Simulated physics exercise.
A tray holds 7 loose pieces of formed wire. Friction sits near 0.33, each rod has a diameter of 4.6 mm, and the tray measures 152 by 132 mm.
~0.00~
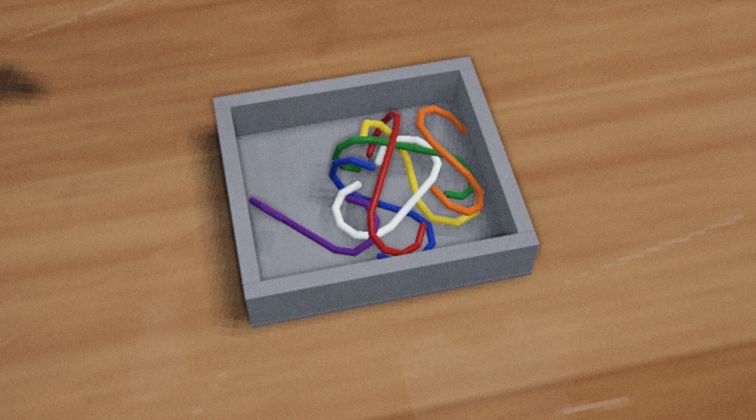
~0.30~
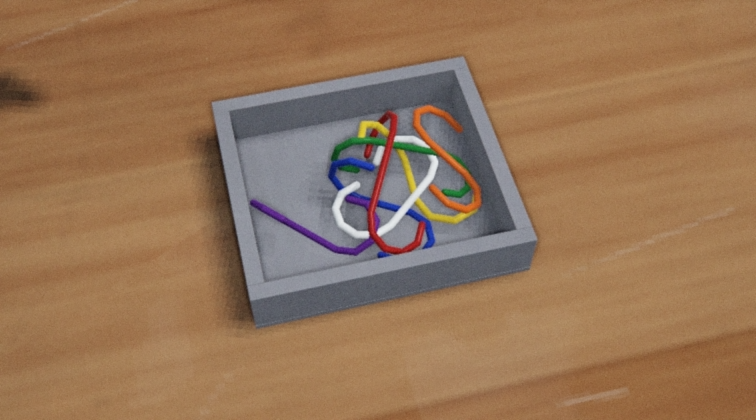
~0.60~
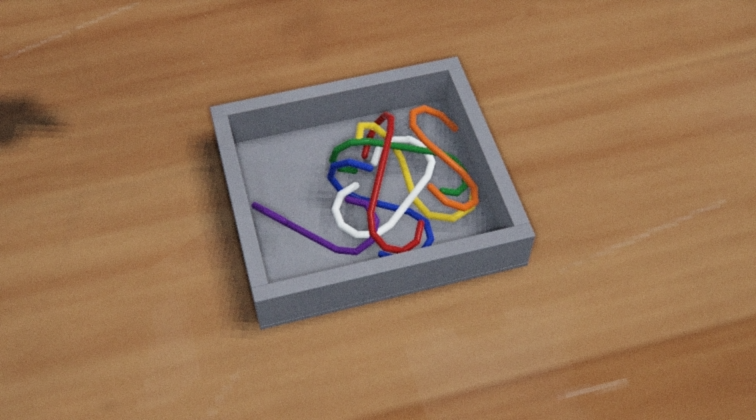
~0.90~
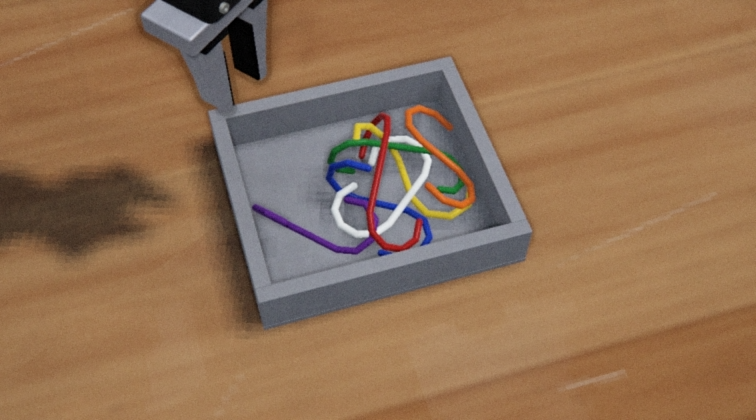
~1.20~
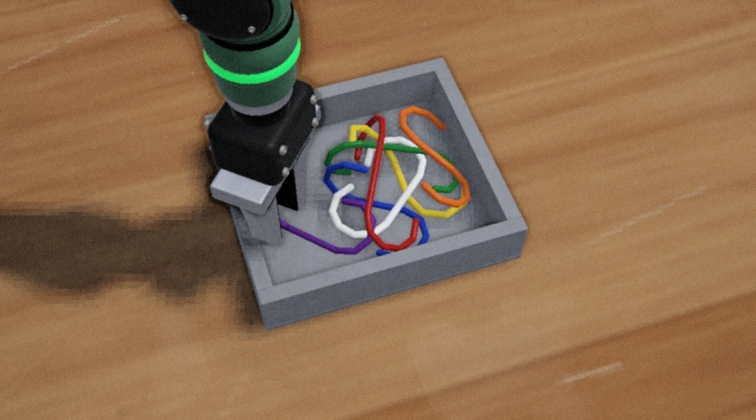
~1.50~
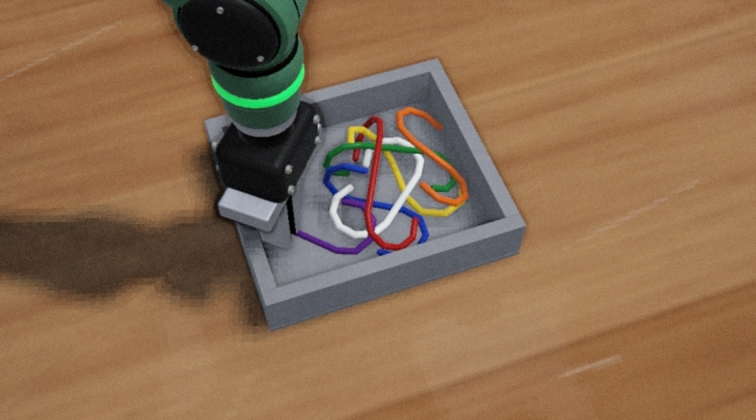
A dark green robot arm with a glowing ring came in from the top left, lowered its gripper into a gray tray of tangled colored wires, and closed on the purple one at the left.
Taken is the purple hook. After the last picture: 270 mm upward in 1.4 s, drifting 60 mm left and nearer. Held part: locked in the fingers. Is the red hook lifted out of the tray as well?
No.
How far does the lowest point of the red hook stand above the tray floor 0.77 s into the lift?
Roughly 0 mm.
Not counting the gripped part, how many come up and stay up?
I make it 0 of them.
After 1.92 s, lowest point more than 20 mm over the tray floor, purple hook 58 mm.
After 2.27 s, lowest point more than 20 mm over the tray floor, purple hook 158 mm.
After 2.90 s, lowest point more than 20 mm over the tray floor, purple hook 272 mm.
End, hanging purple hook 272 mm; the other 6 are down.
